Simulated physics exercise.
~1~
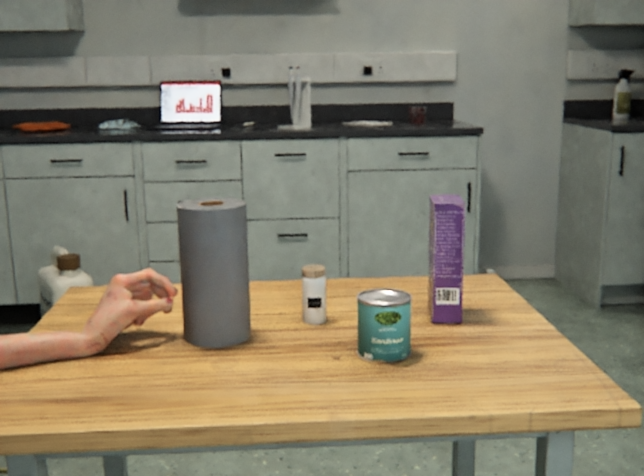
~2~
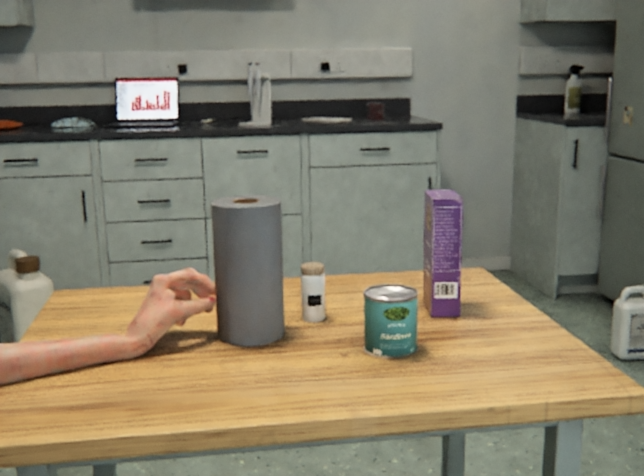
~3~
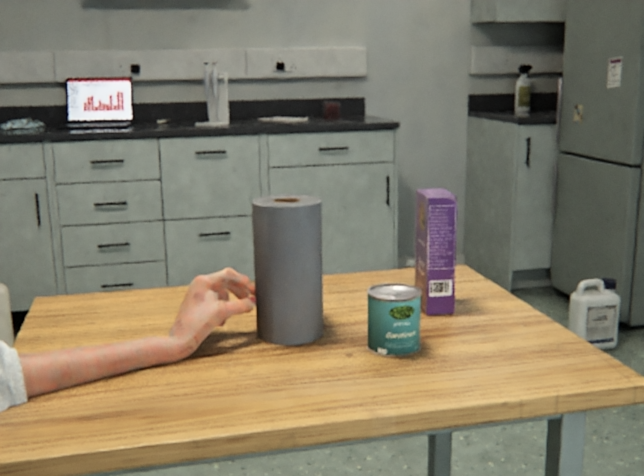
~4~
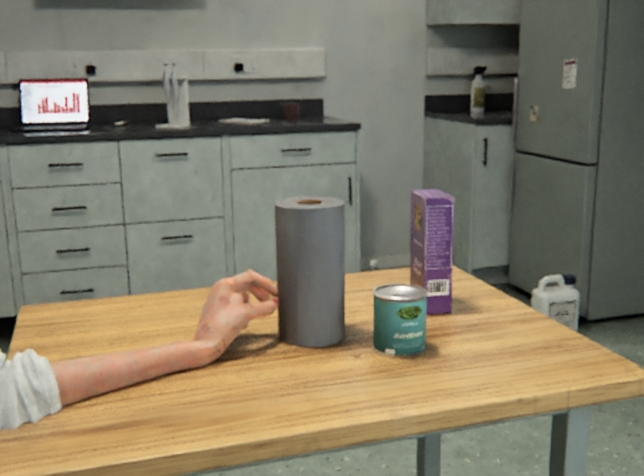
In this clip, a hand slowly pushes an upright grey roll to the right across a wooden table holding a white shaker, a turquoise tin and a purple packet, and the roll ends upright beside the tin, with the shaker hidden from view.
